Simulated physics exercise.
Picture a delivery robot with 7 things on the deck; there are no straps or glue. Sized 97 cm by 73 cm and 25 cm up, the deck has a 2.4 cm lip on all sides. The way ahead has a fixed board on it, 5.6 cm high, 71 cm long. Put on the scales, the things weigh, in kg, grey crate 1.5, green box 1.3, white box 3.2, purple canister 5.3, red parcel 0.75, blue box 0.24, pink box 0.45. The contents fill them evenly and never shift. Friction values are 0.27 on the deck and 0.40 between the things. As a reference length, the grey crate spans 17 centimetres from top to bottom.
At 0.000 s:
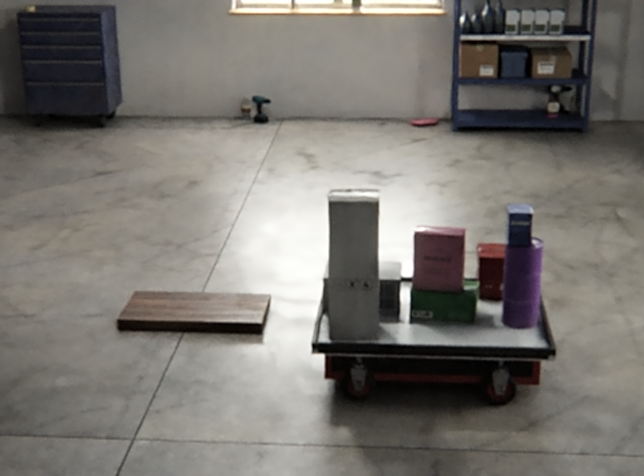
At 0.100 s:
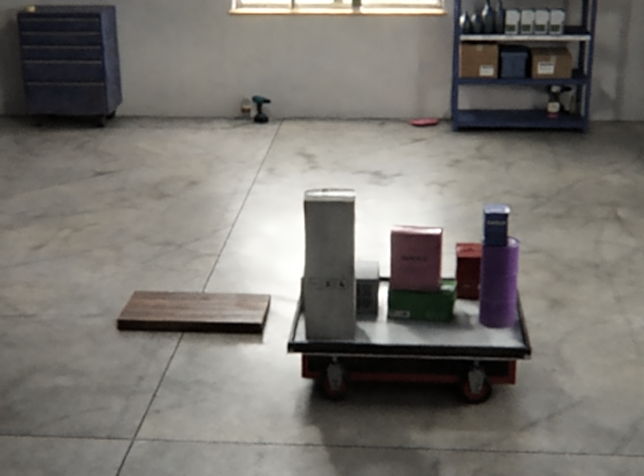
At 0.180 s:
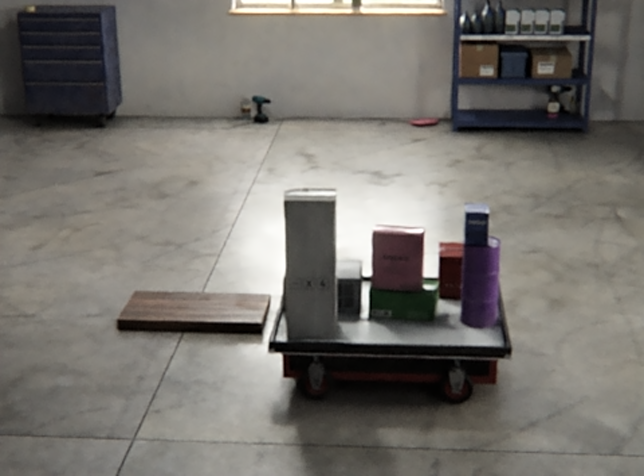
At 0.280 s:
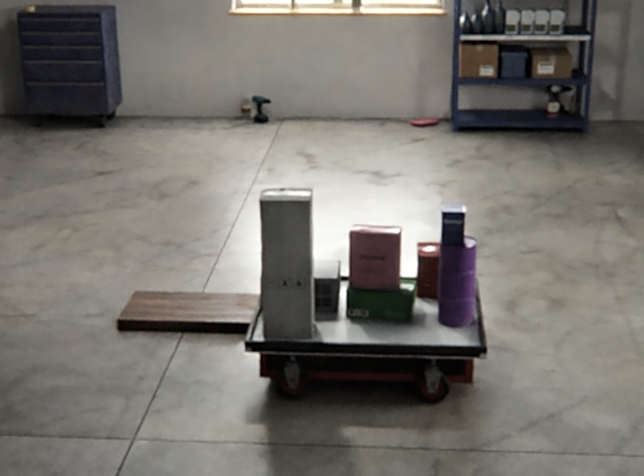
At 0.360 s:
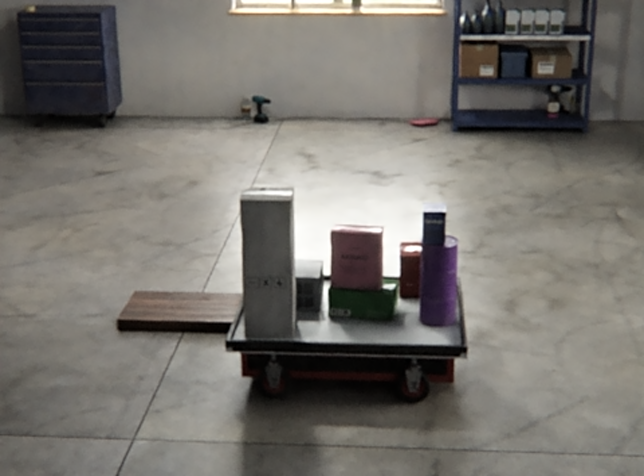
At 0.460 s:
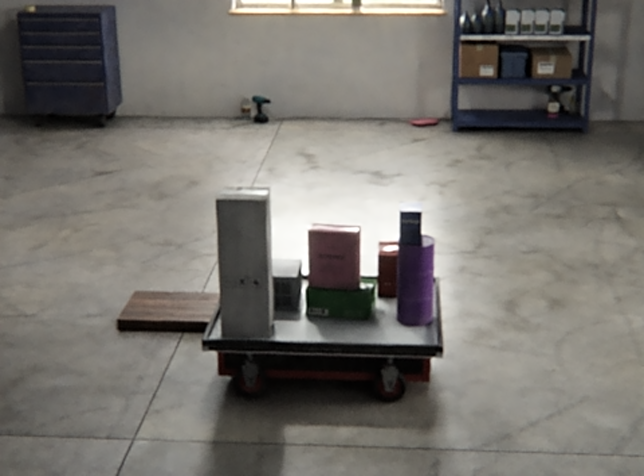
A loaded cart with colourful boxes rolls steadily left across the floor, passing before a wooden board.
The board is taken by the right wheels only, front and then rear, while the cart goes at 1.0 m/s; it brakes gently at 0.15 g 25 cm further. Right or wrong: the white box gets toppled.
Wrong.
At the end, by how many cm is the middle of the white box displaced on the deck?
I'd say about 4 cm between start and finish.
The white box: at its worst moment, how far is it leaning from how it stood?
Up to 8°.
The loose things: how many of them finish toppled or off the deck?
It comes to 1.
Around 0.86 s, 86 cm covered; white box at 5° to upright near (154, 254); pink box shifted 2 cm; grey crate shifted 2 cm.
Around 1.26 s, 126 cm covered; white box shifted 2 cm near (52, 260); blue box at 10° to upright; red parcel at 11° to upright.
Around 1.76 s, 176 cm covered; white box shifted 4 cm; blue box on its side; pink box shifted 5 cm.
Around 2.06 s, 206 cm covered; white box shifted 4 cm; blue box upside down; pink box shifted 6 cm.
Finally (3.2 s), on their side or leaning hard on the deck, blue box; the other 6 still in place (within 10 cm).
